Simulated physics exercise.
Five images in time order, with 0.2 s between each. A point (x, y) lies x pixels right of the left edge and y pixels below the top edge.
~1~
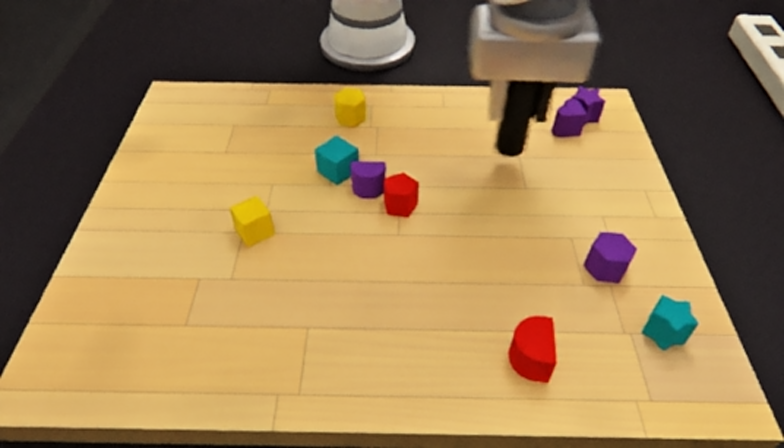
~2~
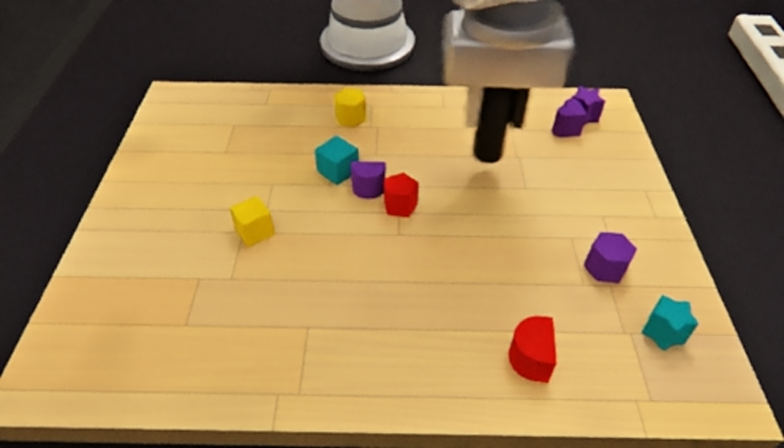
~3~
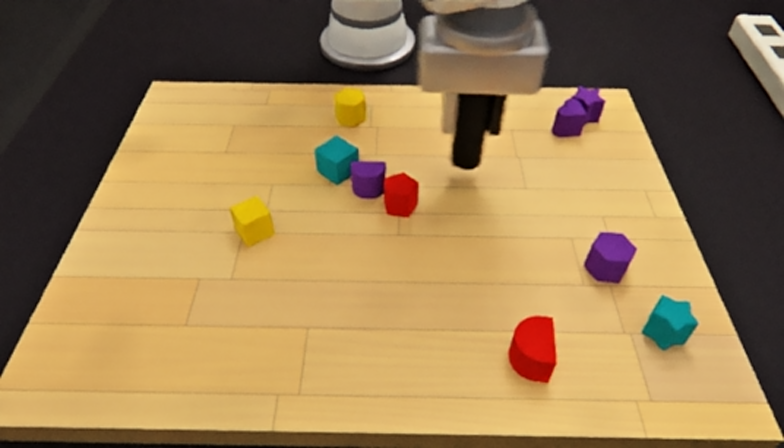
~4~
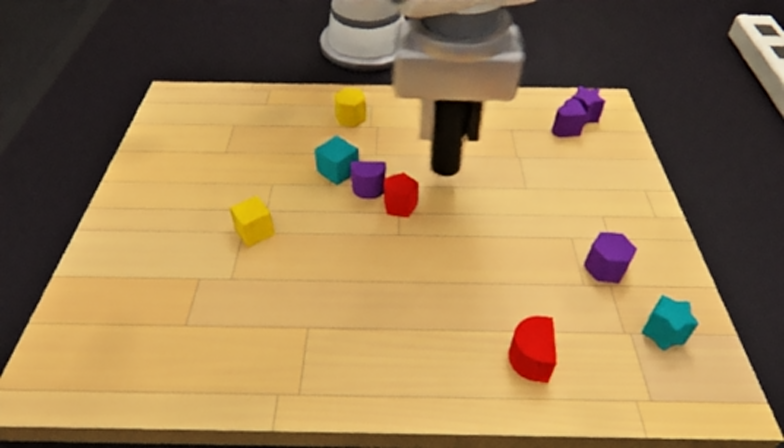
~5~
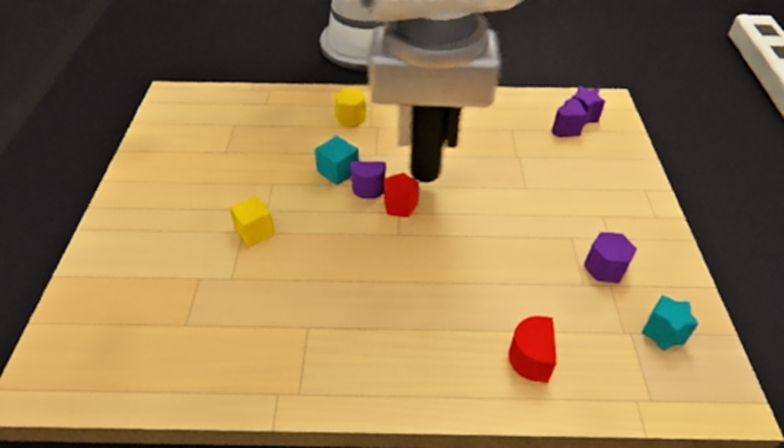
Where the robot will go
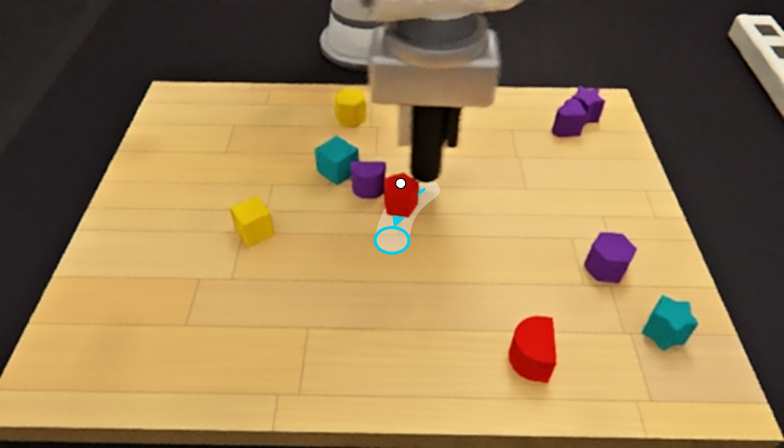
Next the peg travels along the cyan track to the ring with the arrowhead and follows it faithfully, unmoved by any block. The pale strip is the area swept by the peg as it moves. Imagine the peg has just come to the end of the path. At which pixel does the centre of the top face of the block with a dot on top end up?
Put as a pixel place, it's (358, 218).
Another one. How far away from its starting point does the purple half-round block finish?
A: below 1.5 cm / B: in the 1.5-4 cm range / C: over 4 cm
Answer: A.
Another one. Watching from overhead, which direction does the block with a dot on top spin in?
It swings round clockwise.
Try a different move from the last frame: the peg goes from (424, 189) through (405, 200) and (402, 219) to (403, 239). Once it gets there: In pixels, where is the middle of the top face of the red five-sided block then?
In the picture, it is at (370, 212).
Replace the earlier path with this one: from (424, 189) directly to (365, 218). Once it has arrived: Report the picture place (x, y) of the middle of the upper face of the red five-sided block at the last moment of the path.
It will end up at (345, 216).
Drawn move, from (424, 189) through (408, 203) and (397, 220) to (392, 240); the dot is on the red five-sided block.
What follows on the original path. Halfway along, peg at (401, 196); red five-sided block at (375, 203), turned 15° clockwise.
At the end, peg at (392, 224); purple half-round block still; red five-sided block at (358, 218), turned 50° clockwise.
